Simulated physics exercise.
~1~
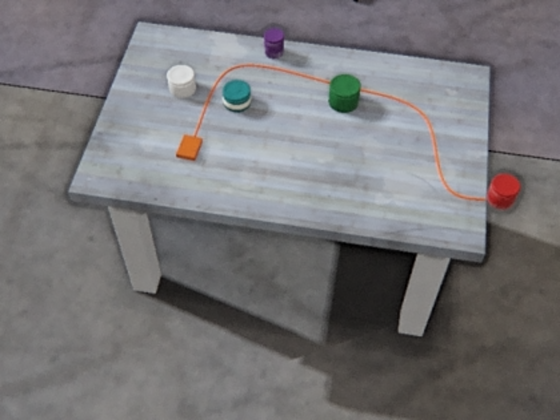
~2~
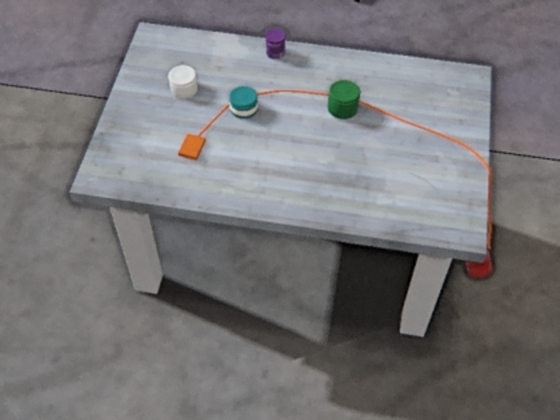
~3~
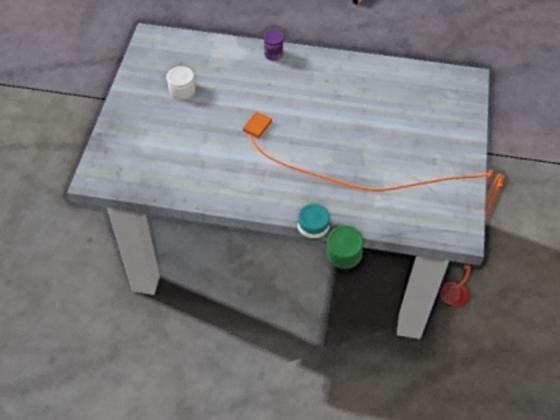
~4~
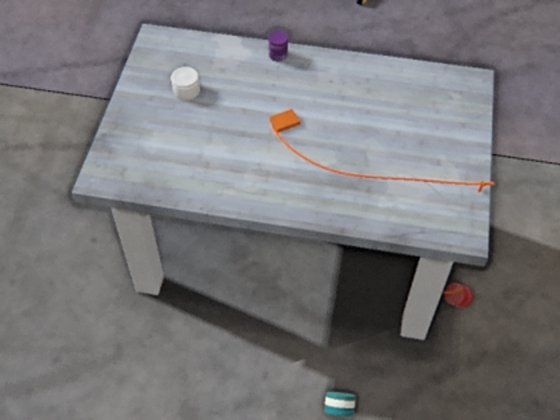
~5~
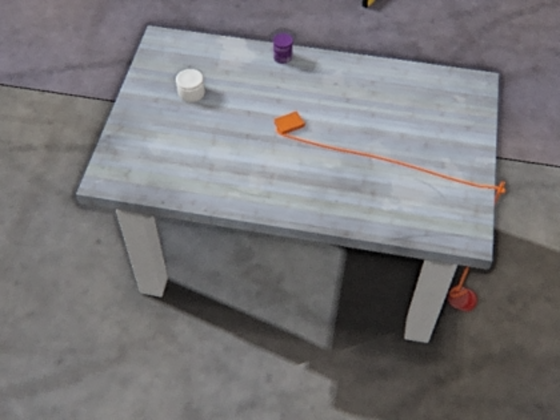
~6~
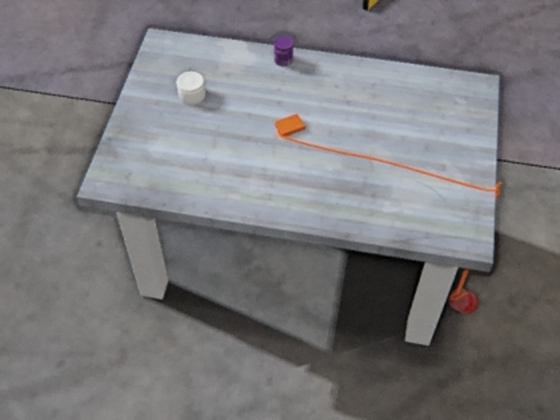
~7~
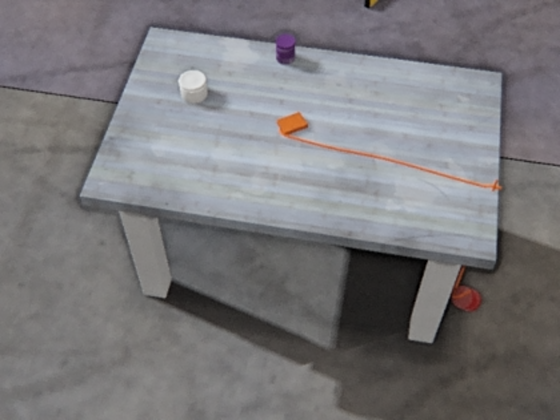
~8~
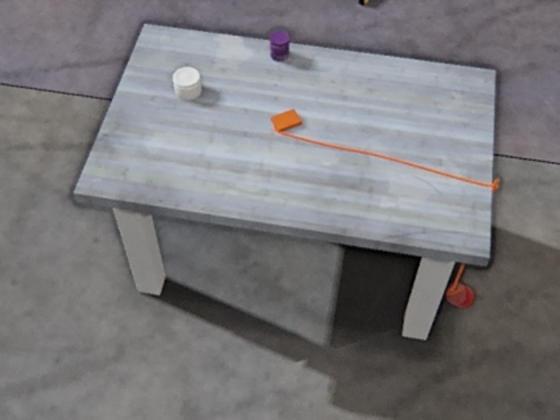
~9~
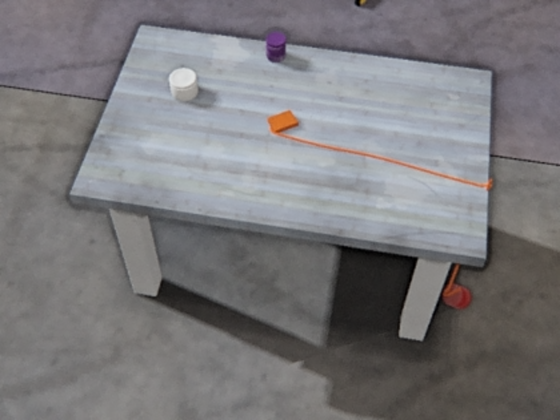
A red speaker dropped off the right side of the workbench, and its orange cable swept the teal canister and green tub off the front edge while dragging the orange phone rightward; the phone stayed on top, with the speaker left dangling.
